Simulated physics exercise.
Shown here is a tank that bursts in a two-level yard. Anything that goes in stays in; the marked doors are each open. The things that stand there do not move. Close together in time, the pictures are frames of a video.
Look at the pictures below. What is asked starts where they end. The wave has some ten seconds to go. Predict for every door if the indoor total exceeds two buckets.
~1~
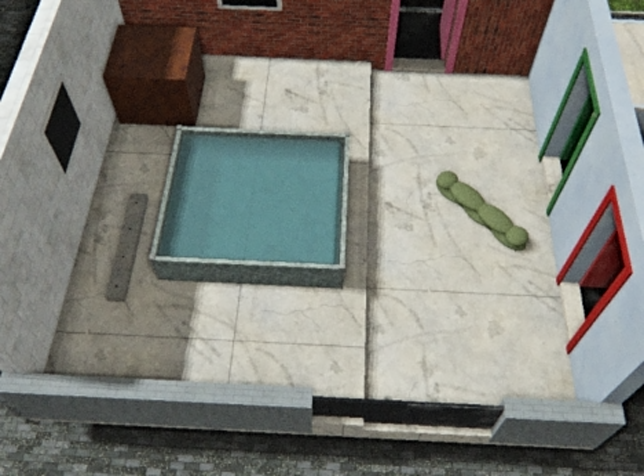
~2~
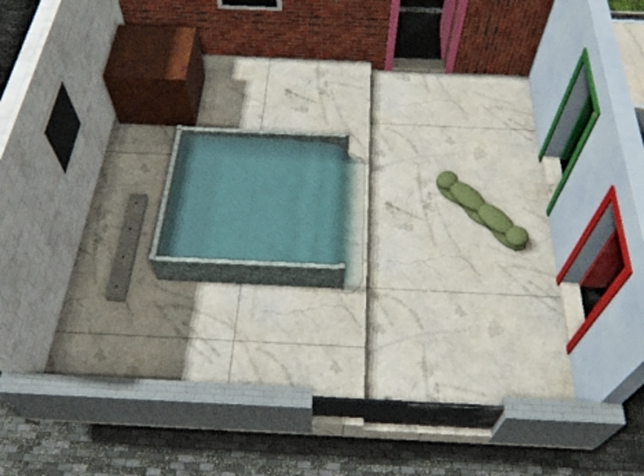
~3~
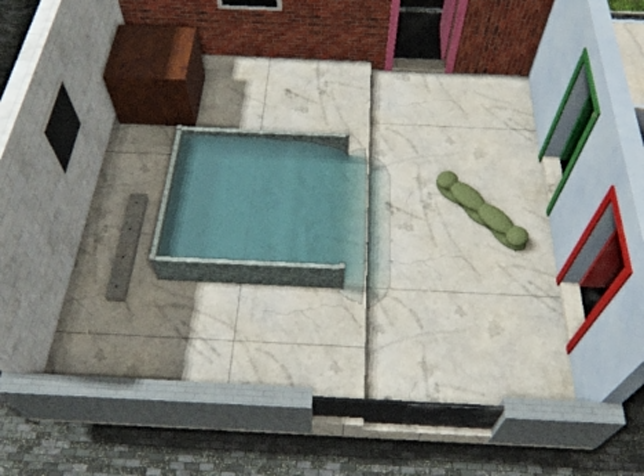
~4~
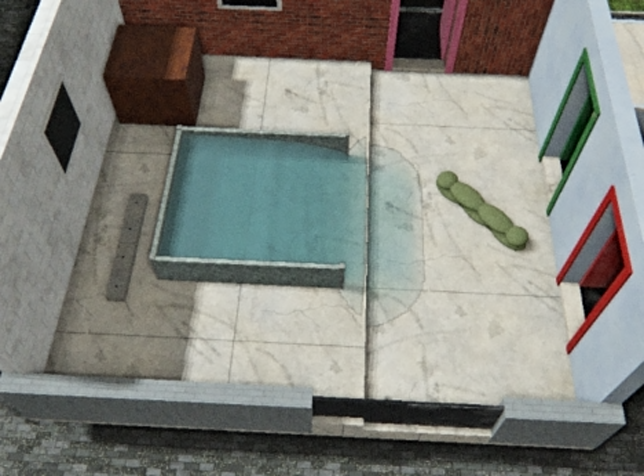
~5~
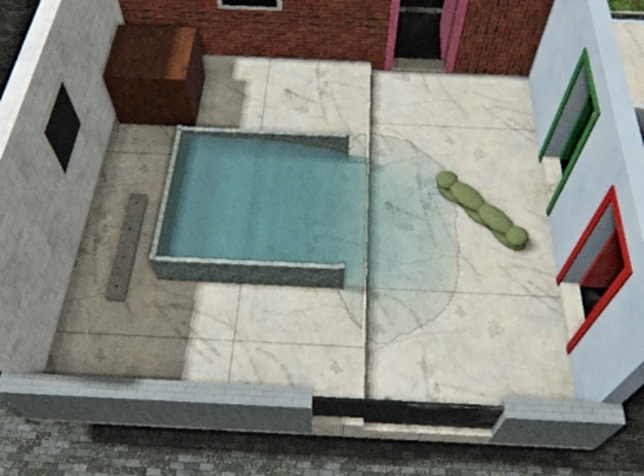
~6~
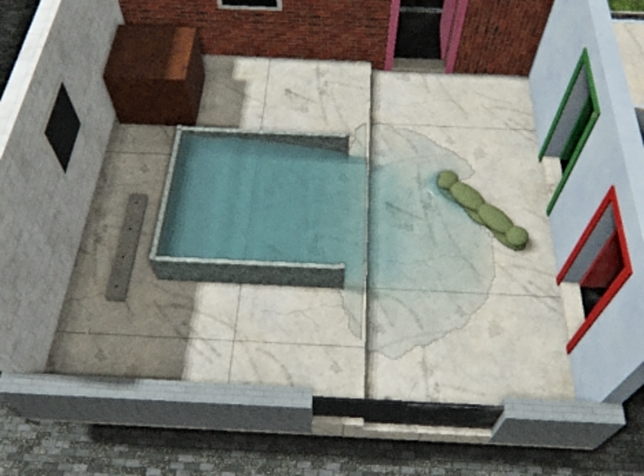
In order: The red door is swamped. The pink door is swamped. The green door is not swamped.
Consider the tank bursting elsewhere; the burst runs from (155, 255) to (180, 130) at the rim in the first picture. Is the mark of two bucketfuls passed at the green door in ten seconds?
As I see it, the green door stays short of it.
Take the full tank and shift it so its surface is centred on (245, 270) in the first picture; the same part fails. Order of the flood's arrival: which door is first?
The red-painted one.
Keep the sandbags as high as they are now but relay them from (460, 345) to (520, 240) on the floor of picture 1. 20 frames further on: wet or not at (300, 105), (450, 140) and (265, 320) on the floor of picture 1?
Readings in sequence: Unflooded / wet through / unflooded.
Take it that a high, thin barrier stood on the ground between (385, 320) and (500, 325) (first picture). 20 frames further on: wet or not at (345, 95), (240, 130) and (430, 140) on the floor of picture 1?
Reading the points as listed, I get left untouched, then left untouched, then deluged.
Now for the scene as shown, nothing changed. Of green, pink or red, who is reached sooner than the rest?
It would be the door marked red.
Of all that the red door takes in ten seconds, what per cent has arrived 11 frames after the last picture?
About 20 per cent.
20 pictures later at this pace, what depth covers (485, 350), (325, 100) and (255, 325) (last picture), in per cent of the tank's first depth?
The three come to near 25, 0 and 0 per cent respectively.
A moment on, water covers 30 % of the floor; the red door wet at the sill, nothing in, the pink door not reached, the green door not reached.
Next, water covers 40 % of the floor; the red door over two buckets in, the pink door not reached, the green door wet at the sill, nothing in.
Then, water covers 45 % of the floor; the red door far over two buckets in, the pink door wet at the sill, nothing in, the green door wet at the sill, nothing in.
Later, water covers 60 % of the floor; the red door far over two buckets in, the pink door under two buckets in, the green door wet at the sill, nothing in.
In the end, water covers 55 % of the floor; the red door far over two buckets in, the pink door far over two buckets in, the green door wet at the sill, nothing in.
